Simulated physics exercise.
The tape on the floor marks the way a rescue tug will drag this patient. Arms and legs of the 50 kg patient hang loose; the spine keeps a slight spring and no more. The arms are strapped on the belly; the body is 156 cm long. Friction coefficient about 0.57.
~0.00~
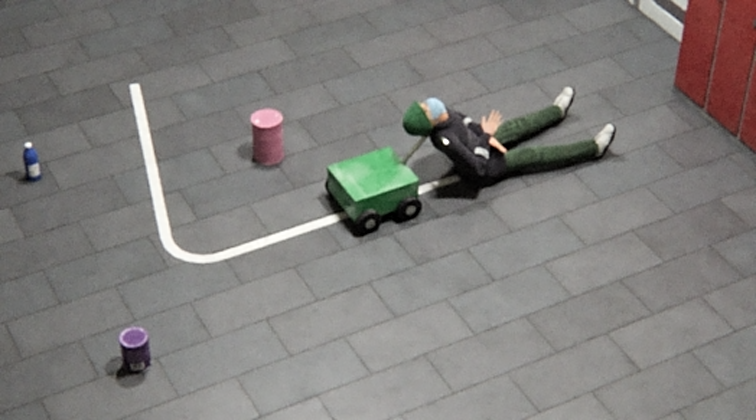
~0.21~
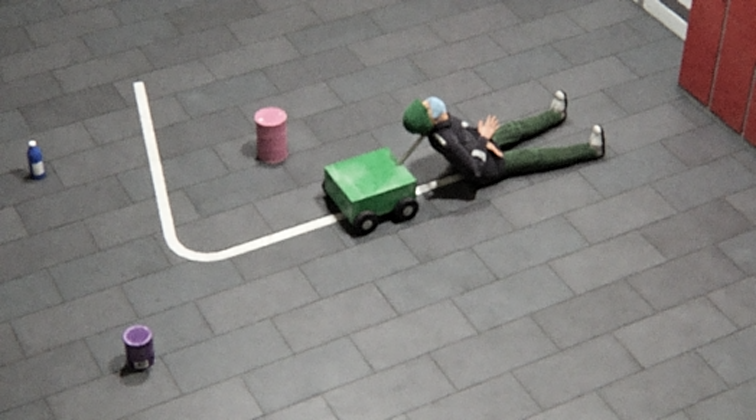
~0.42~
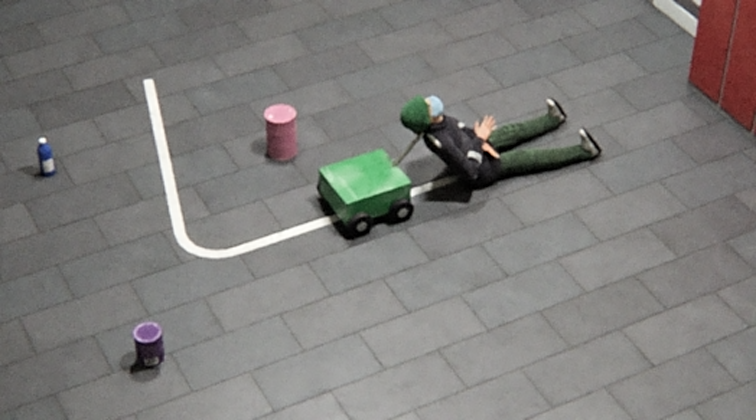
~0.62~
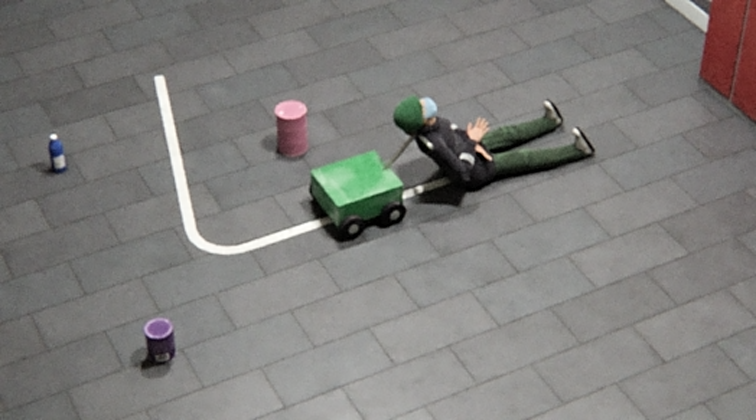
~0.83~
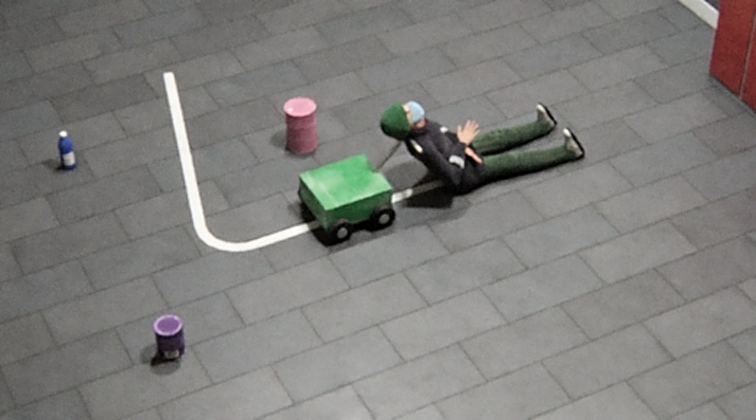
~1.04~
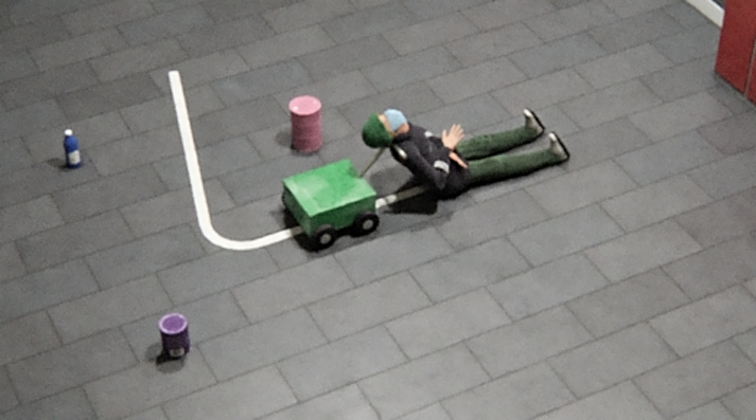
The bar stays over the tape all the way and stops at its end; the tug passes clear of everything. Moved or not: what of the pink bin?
Here the pink bin holds its spot.
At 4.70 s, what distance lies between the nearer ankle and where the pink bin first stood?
Some 40 cm.
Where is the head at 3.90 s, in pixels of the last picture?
Around (185, 82).
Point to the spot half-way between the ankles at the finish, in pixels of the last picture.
Around (225, 153).
After 2.40 s the pink bin is where it stood, near (306, 124) in the last picture's view; the nearer ankle is 77 cm from that spot.
After 3.10 s the pink bin is where it stood, near (306, 124) in the last picture's view; the purple can where it stood; the nearer ankle is 71 cm from that spot.
After 3.90 s the pink bin is where it stood, near (306, 124) in the last picture's view; the nearer ankle is 66 cm from that spot.
After 4.70 s the pink bin is where it stood, near (306, 124) in the last picture's view; the purple can where it stood; the nearer ankle is 44 cm from that spot.
After 5.6 s, pink bin stays put; purple can stays put; blue bottle stays put.
